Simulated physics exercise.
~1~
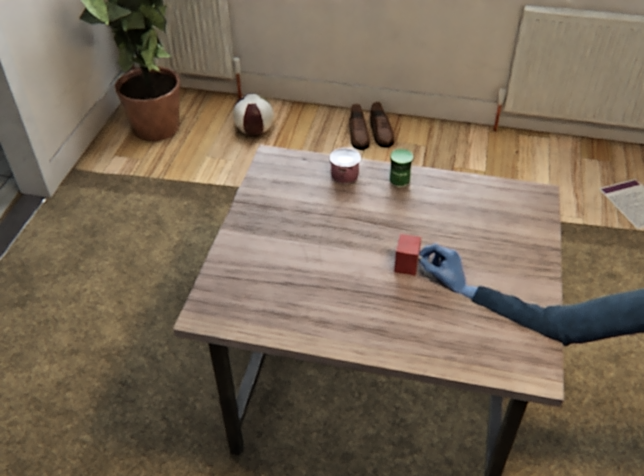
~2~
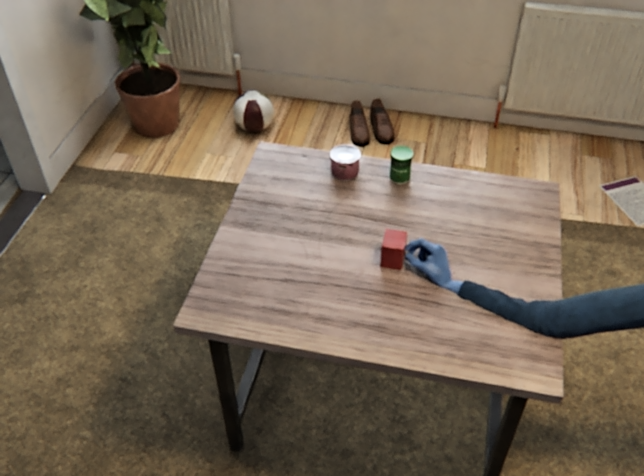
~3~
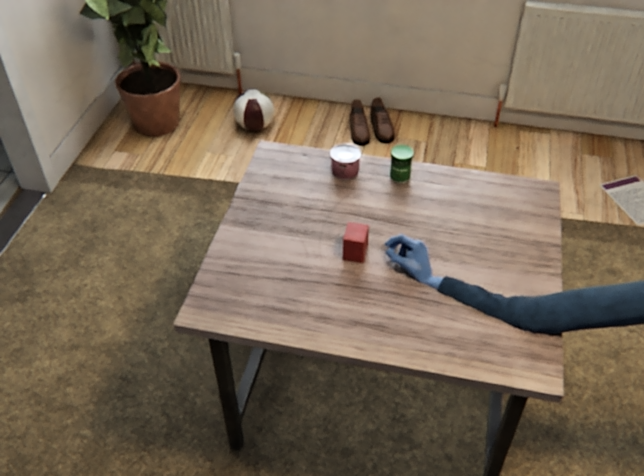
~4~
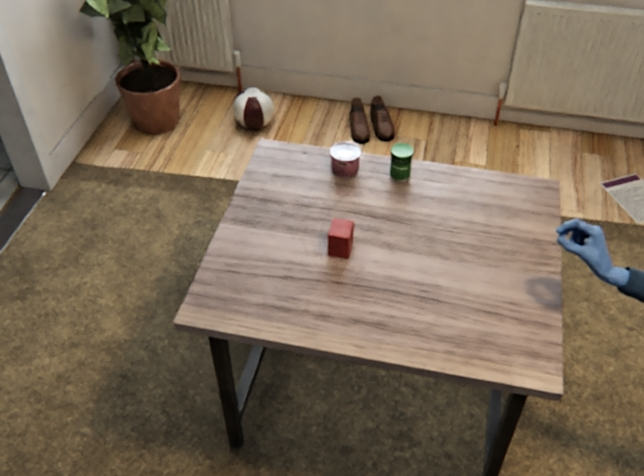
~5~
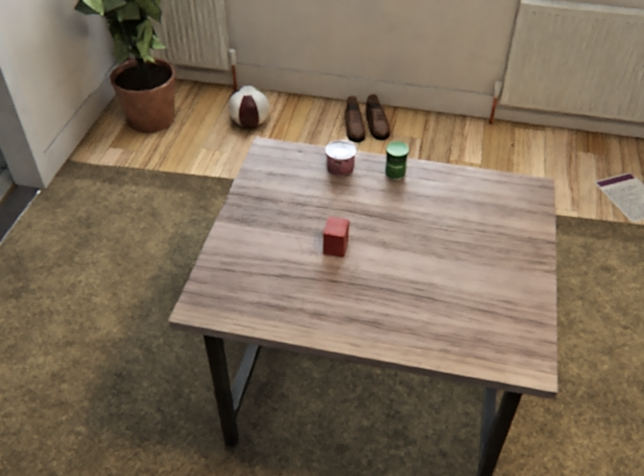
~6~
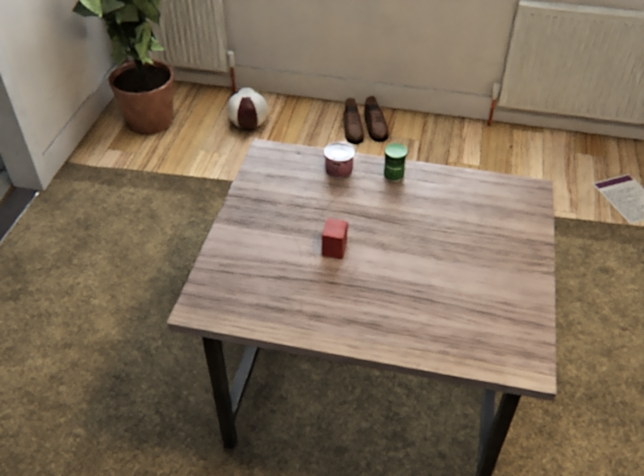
At first, a blue-gloved hand in a dark blue sleeve reaches in from the right and touches a small red block standing on a wooden table, with a pink tub and a green tin near the far edge. The hand pushes the block to the left across the table top. Then a gap opens between them as the block slides a little farther and the hand draws back. The arm withdraws to the right and leaves the view. In the end, the block rests upright on the table, left of where it started, while the tub and tin remain in their places.
